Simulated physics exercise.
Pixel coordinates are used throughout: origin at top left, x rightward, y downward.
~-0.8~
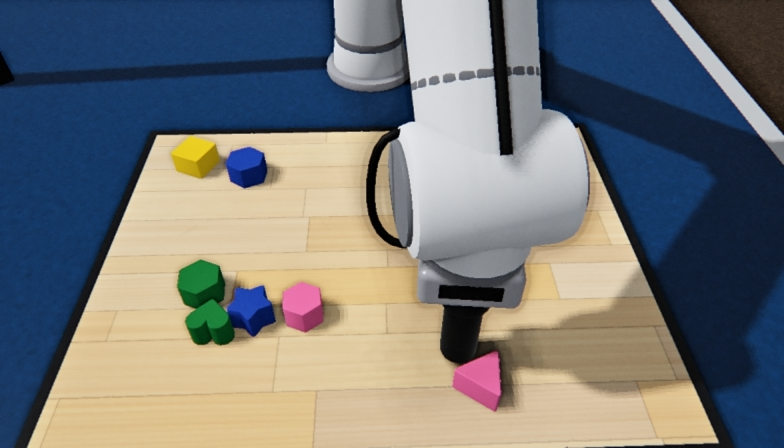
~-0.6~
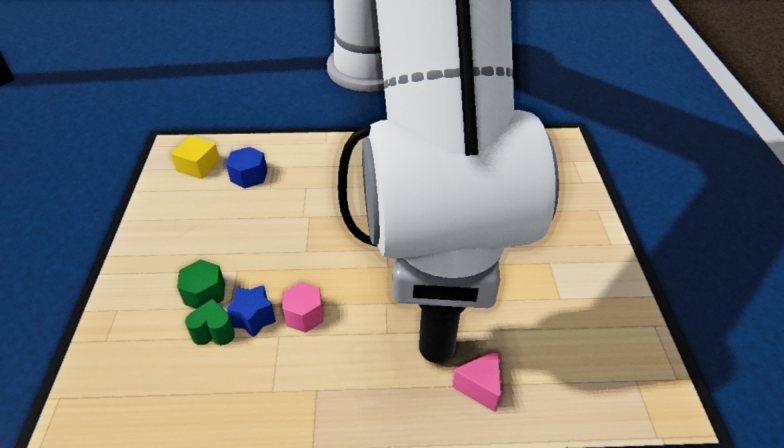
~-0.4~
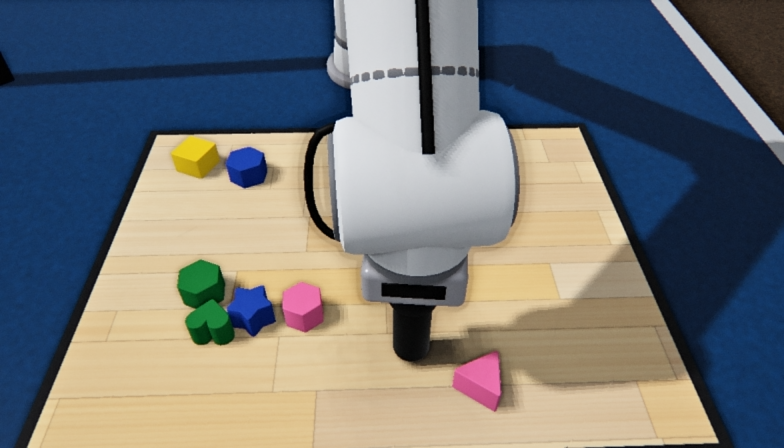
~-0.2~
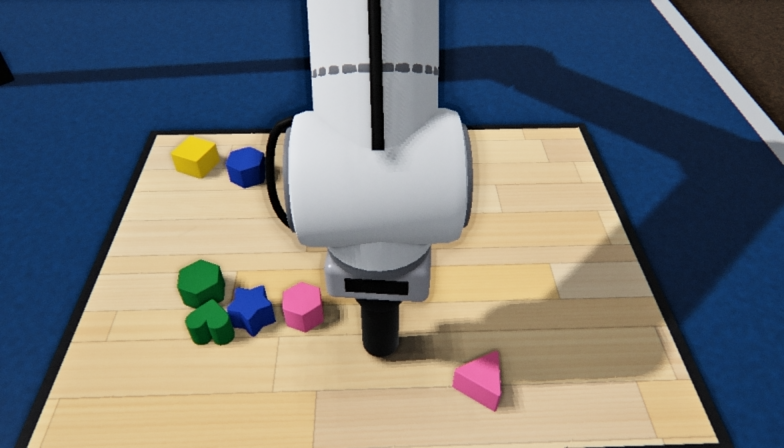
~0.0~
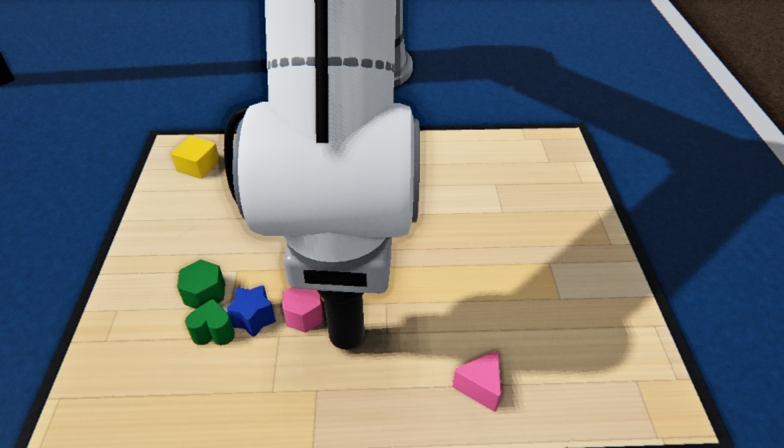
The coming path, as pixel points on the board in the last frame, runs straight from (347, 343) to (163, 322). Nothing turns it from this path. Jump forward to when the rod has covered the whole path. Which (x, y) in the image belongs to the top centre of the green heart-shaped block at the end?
In the picture, that point is around (114, 308).
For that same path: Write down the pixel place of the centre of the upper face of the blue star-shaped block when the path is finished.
The top centre is at (219, 283).
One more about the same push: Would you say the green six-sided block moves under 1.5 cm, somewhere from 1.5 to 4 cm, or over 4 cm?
It will move between 1.5 and 4 cm.
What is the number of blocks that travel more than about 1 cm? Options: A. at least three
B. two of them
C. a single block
A
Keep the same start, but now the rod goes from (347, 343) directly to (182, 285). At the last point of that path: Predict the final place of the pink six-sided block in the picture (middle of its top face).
Roughly at (272, 269).
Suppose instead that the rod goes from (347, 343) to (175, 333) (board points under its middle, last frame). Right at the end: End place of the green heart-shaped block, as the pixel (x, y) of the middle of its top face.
Near (140, 299).
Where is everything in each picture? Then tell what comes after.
The first frame shows tip of the rod at (458, 349), middles of tops, green six-sided block at (198, 276), green heart-shaped block at (208, 315), blue star-shaped block at (249, 300), pink six-sided block at (302, 298).
The second frame shows rod at (437, 349), nothing pushed.
The third frame shows rod at (411, 348), nothing pushed.
The fourth frame shows rod at (381, 343), nothing pushed.
The fifth frame shows rod at (347, 336), green six-sided block at (198, 276), green heart-shaped block at (208, 315), blue star-shaped block at (249, 300), pink six-sided block at (302, 298).
On the path given first. One third of the way, rod at (283, 329); pink six-sided block at (288, 288), turned 40° clockwise.
Two thirds of the way, rod at (220, 322); green six-sided block at (191, 268); green heart-shaped block at (177, 313); blue star-shaped block at (222, 284), turned 40° clockwise; pink six-sided block at (288, 288), turned 45° clockwise.
At the end, rod at (160, 315); green six-sided block at (190, 264), turned 15° anticlockwise; green heart-shaped block at (114, 308); blue star-shaped block at (219, 283), turned 60° clockwise; pink six-sided block at (288, 288), turned 45° clockwise.
